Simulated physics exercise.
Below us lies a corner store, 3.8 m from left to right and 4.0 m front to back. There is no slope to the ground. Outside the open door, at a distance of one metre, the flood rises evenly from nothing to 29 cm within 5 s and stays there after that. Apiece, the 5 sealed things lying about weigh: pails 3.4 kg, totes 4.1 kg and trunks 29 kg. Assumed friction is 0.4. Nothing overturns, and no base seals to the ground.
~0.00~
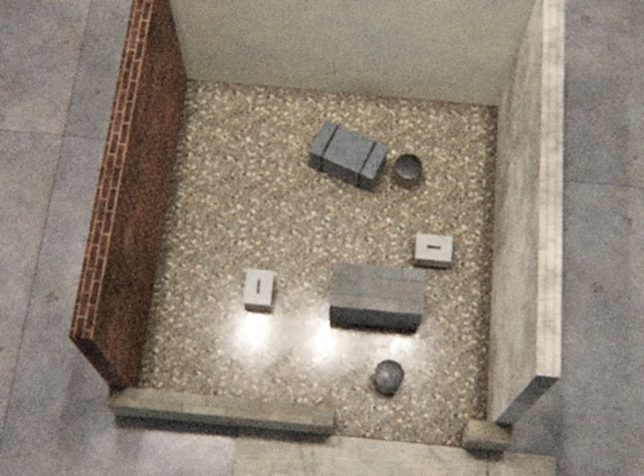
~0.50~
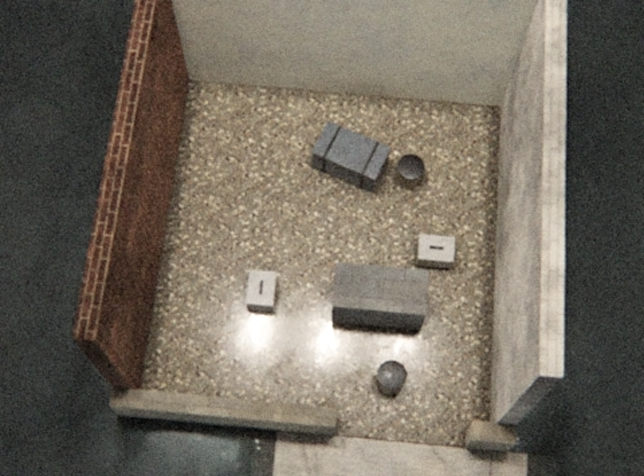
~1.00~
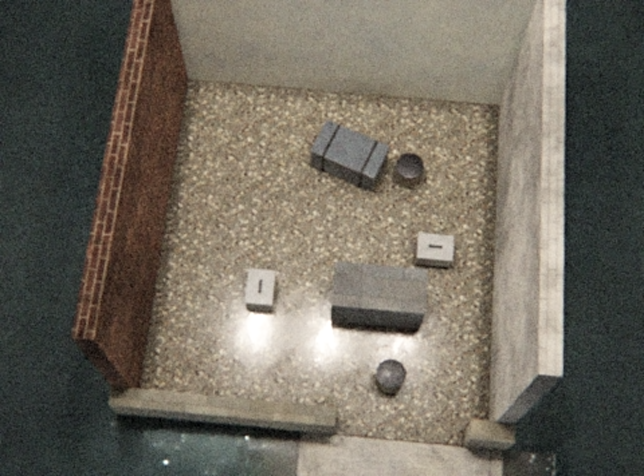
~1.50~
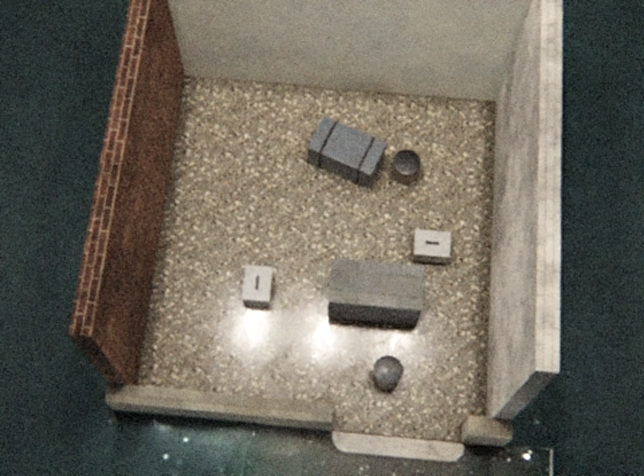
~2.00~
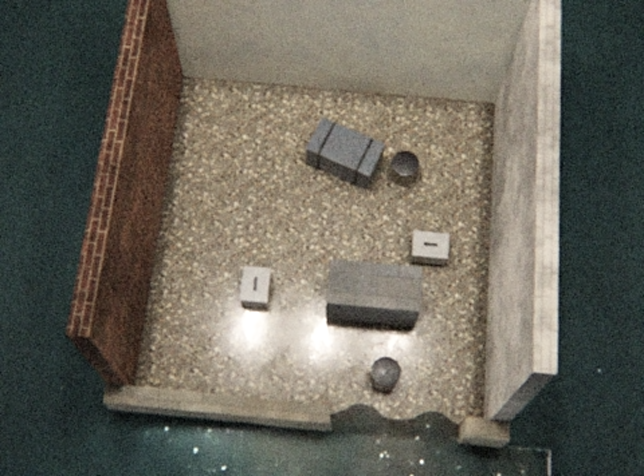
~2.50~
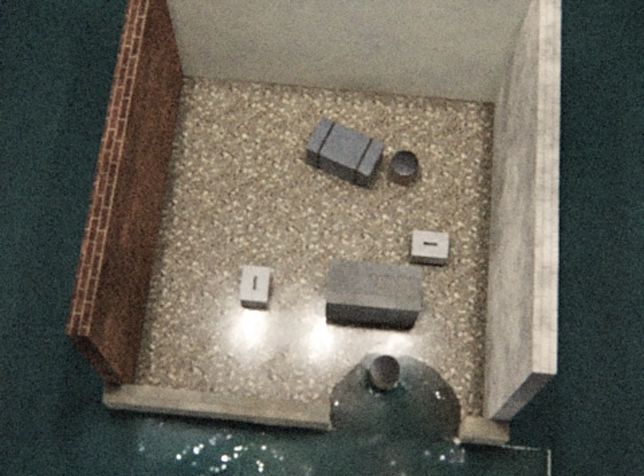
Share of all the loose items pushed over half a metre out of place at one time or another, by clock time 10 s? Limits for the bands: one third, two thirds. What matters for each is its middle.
Band: Top, two thirds or more.
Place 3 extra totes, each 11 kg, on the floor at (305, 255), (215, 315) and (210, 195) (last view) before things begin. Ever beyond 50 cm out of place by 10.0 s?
In the same order as the question: Not as far, farther, farther.
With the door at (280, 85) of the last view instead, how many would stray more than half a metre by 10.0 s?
In that case 5 of them.
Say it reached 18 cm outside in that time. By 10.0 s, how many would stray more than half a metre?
Then the count would be 4.
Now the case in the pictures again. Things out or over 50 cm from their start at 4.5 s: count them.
The count is 1.
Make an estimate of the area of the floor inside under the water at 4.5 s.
Wet area: Approx. 5.0 m2.
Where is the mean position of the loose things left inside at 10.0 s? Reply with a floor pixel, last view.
Roughly at (278, 225).
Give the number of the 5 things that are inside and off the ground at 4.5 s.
Total: 1.
After 3.5 s 0 of 5 are over 50 cm from their spots; 1 afloat.
After 4.5 s 1 of 5 are over 50 cm from their spots; 1 afloat.
After 7.0 s 4 of 5 are over 50 cm from their spots; 3 afloat.
After 10.0 s 5 of 5 are over 50 cm from their spots, and 5 have been at some point; 4 afloat.
